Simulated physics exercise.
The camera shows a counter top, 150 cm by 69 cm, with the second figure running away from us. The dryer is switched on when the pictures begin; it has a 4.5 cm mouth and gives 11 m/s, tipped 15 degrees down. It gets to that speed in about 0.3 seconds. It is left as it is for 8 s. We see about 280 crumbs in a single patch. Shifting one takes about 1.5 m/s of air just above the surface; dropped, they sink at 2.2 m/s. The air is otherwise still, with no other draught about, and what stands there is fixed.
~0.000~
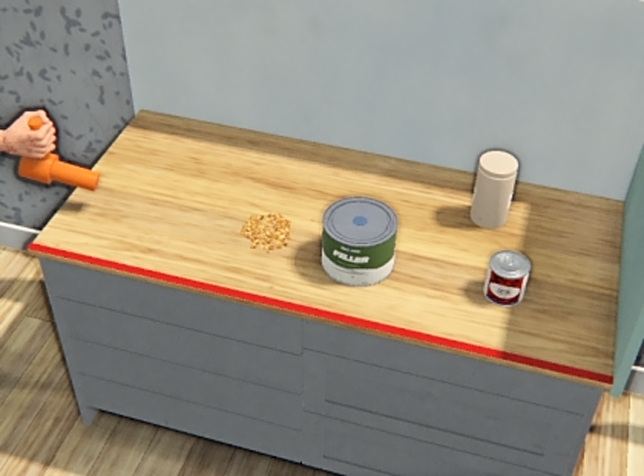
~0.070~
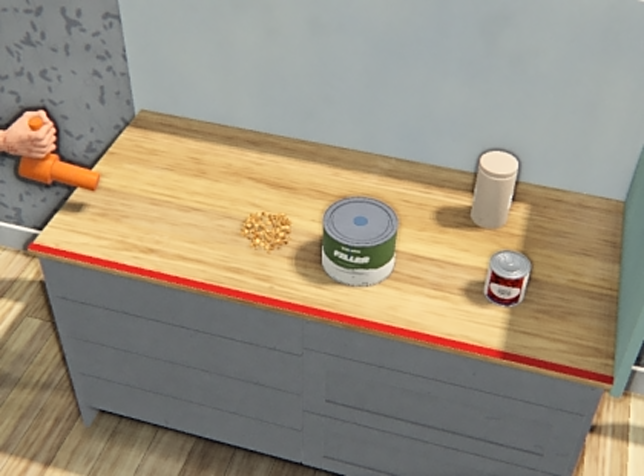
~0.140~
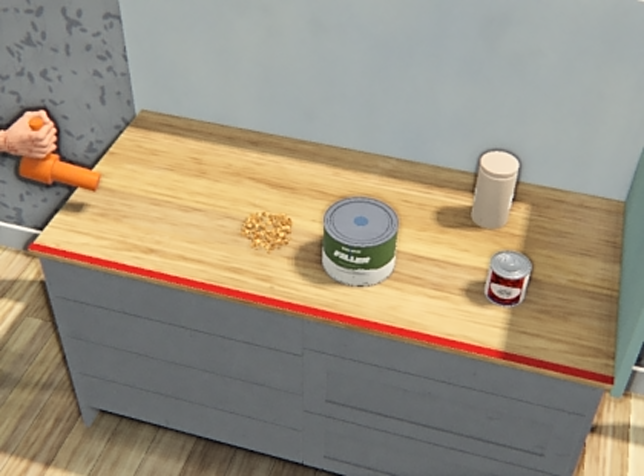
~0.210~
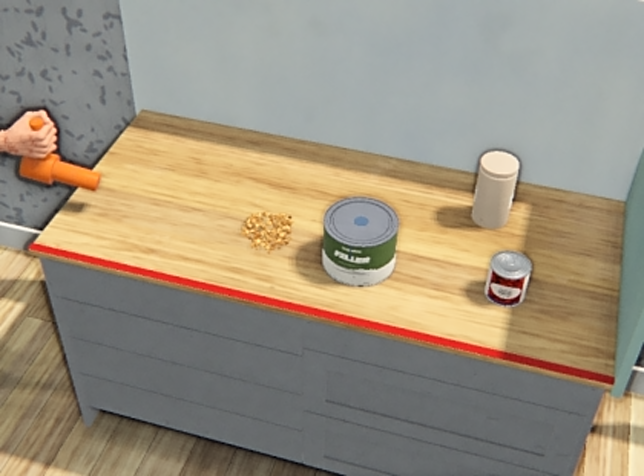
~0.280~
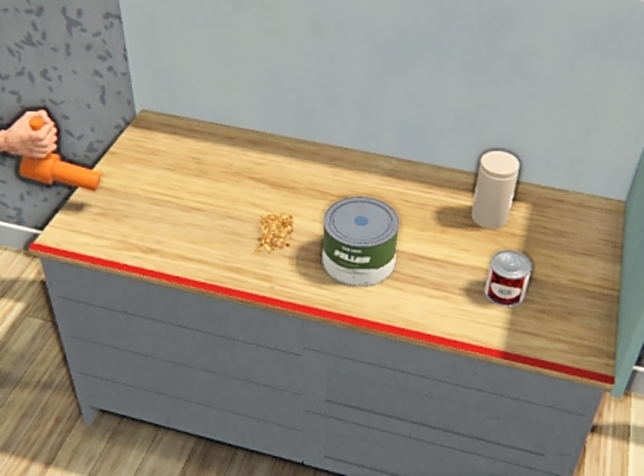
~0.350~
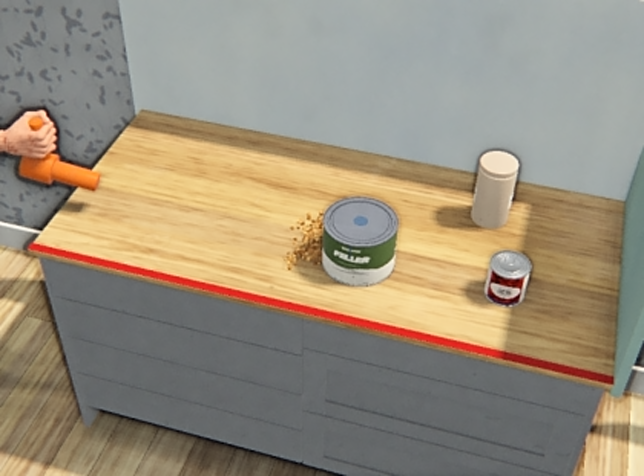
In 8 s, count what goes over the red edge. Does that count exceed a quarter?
Yes.
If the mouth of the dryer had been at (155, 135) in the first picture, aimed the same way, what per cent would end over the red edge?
That would come to roughly 0 %.
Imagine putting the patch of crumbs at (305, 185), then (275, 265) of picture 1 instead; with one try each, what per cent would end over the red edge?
It goes 0 % first, then 80 %.
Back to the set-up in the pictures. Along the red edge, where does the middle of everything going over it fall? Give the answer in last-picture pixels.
Near (402, 336).
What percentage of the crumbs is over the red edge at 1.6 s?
30 %, roughly.
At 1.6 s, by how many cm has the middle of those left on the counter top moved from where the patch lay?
I'd say close to 90 cm.
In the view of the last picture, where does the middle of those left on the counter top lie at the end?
Their middle sits at about (613, 238) in the last picture.
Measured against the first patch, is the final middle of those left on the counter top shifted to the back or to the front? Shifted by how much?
It has shifted to the far side, by around 25 cm.
After 1.6 s the count stands so, 31 % are over the red edge; the middle of those still in play is near (611, 247).
After 2.6 s the count stands so, 36 % are over the red edge; the middle of those still in play is near (607, 244).
After 4.4 s the count stands so, 38 % are over the red edge; the middle of those still in play is near (612, 239).
After 8.0 s, at the end, 40 % are over the red edge; the middle of those still in play is near (613, 238).
